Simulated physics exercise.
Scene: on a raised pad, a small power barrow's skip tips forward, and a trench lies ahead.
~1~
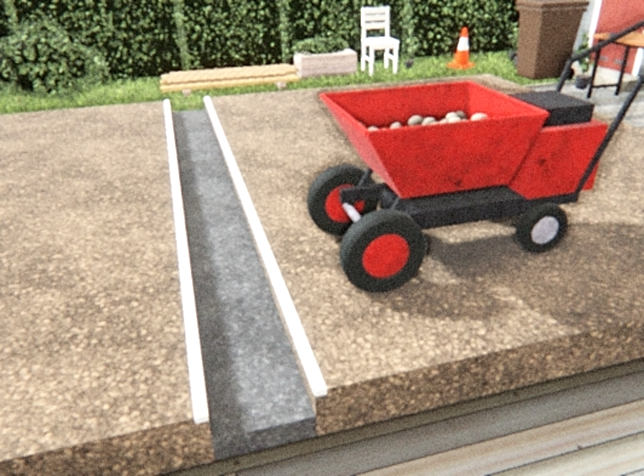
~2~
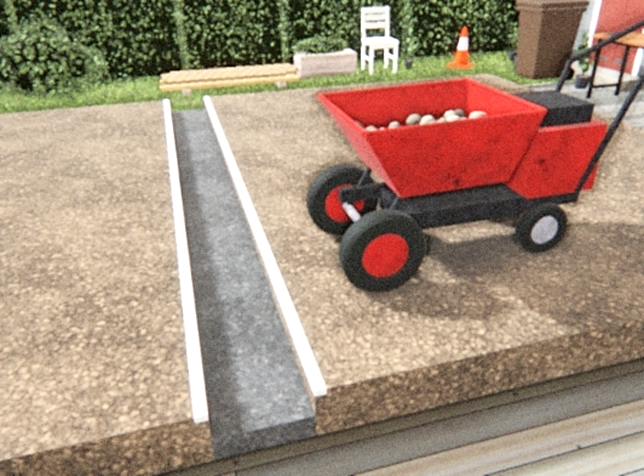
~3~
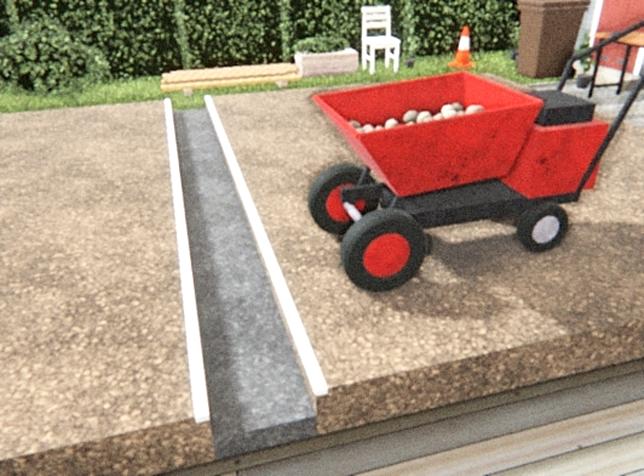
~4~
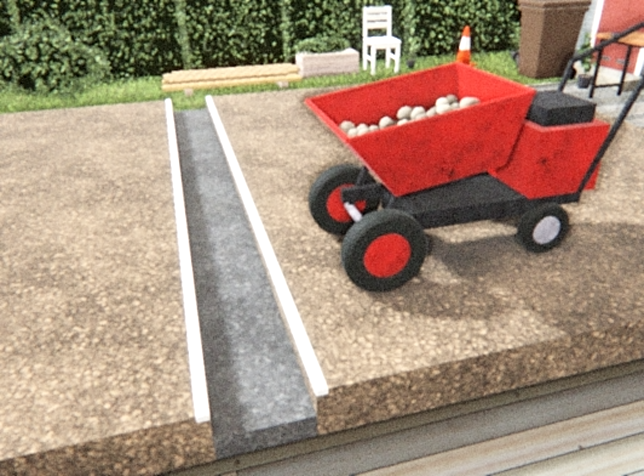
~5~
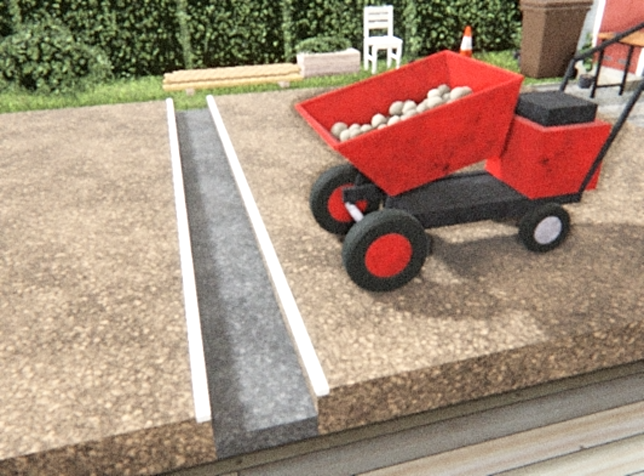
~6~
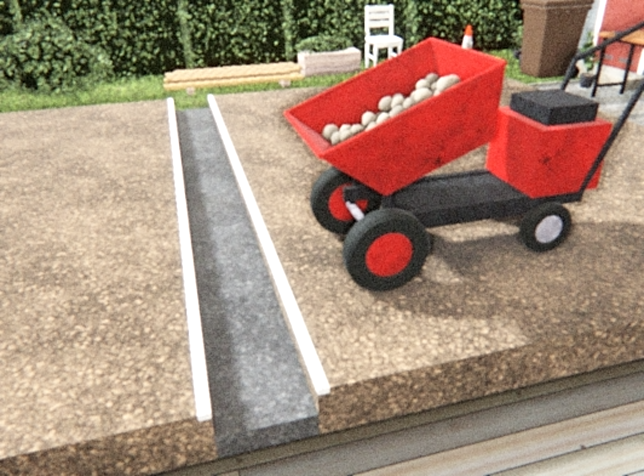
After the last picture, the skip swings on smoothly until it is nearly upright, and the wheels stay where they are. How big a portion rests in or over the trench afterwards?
Most of the load finds the trench.
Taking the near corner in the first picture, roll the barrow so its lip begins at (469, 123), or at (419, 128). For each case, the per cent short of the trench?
It comes out near 50 in a hundred for the first and near 0 in a hundred for the second.
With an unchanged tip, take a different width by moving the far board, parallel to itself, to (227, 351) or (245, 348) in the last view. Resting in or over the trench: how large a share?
Roughly 50 % first, 30 % second.
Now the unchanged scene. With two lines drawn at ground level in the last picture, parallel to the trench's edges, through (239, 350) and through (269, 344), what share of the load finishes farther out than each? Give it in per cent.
Result, first then second: 60 %, 90 %.
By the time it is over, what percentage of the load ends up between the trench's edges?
Near 75 %.
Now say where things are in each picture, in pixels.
The first frame shows lip of the skip near (368, 134), level; top of the load near (424, 135), river pebbles; first edge of the trench near (301, 338); far edge near (195, 359), the trench over half as wide as the skip, and shallow for its width.
The second frame shows lip of the skip near (365, 134), tipped barely; top of the load near (446, 138).
The third frame shows lip of the skip near (359, 136), tipped barely; top of the load near (444, 133).
The fourth frame shows lip of the skip near (349, 141), tipped a little; top of the load near (438, 128).
The fifth frame shows lip of the skip near (336, 148), tipped clearly; top of the load near (436, 105).
The sixth frame shows lip of the skip near (322, 157), tipped clearly; top of the load near (432, 111); first edge of the trench near (304, 336); far edge near (198, 357).
Shortly afterwards, skip tipped steeply; the whole lot in the skip.
Next, skip tipped right over; the bulk in the skip; a little in or heaped over the trench; only a few beyond it; only a few falling.
Some moments later, skip tipped right over; near a quarter in the skip; near two thirds in or heaped over the trench; a little beyond it.
In the end, skip tipped right over; the bulk in or heaped over the trench; near a quarter beyond it.
